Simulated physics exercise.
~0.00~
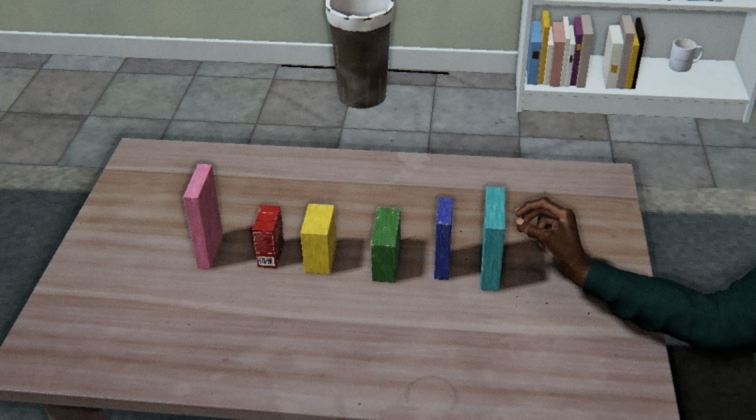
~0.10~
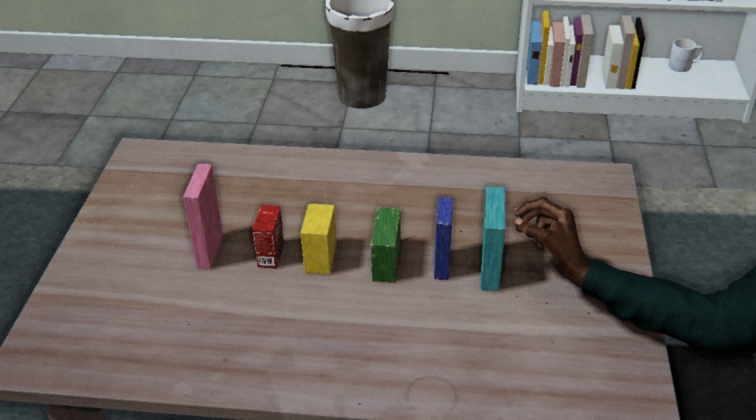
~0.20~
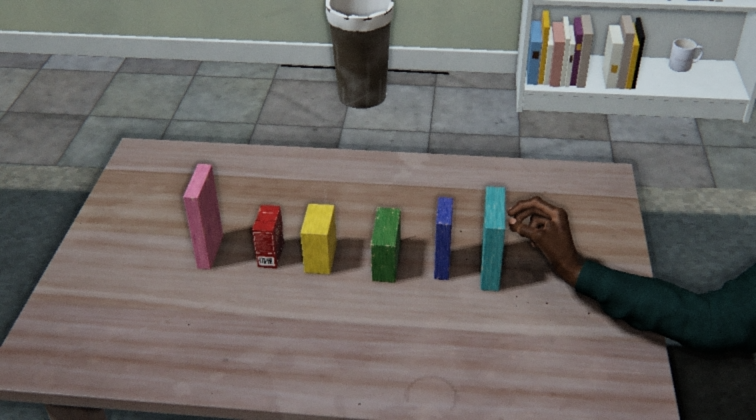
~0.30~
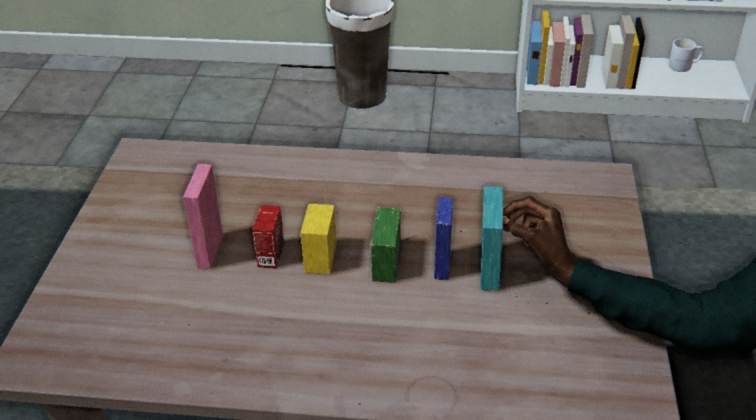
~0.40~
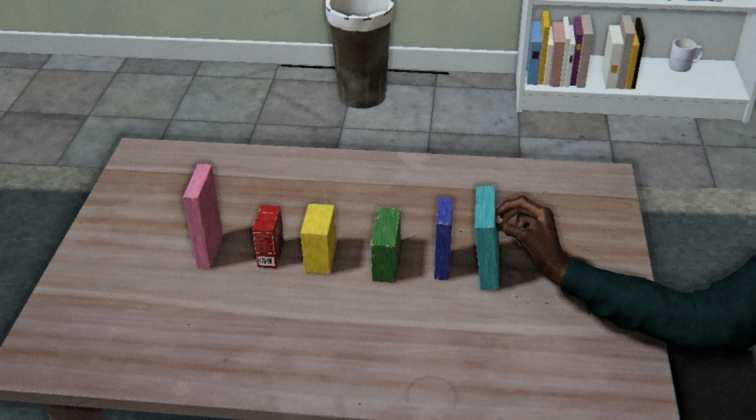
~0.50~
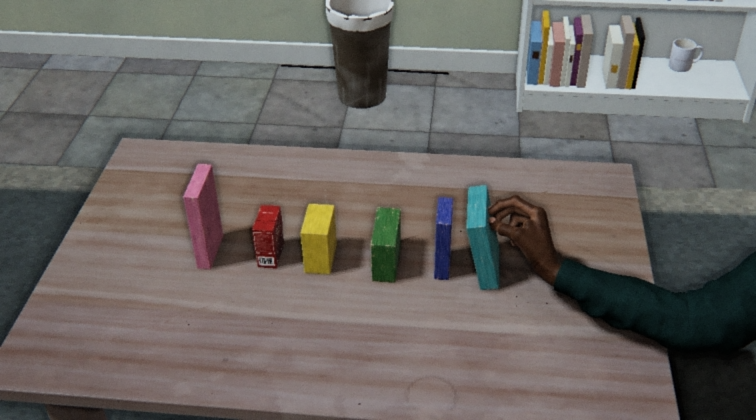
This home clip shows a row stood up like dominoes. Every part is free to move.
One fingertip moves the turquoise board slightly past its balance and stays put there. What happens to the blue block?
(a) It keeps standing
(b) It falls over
b, it falls over.
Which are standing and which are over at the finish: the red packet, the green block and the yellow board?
The red packet stays up, the green block tumbles and the yellow board stays up.
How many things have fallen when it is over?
The count is 3.
After 1.00 s, turquoise board 57° over; blue block tipped 36° from how it was near (412, 239); green block tipped 10° from how it was.
After 2.90 s, turquoise board 71° over; blue block tipped 61° from how it was near (394, 245); green block tipped 63° from how it was.
At rest (3.8 s), tipped over on the table, green block and blue block; the other 2 in place. Seen from the same camera at the end, blue block near (389, 246).
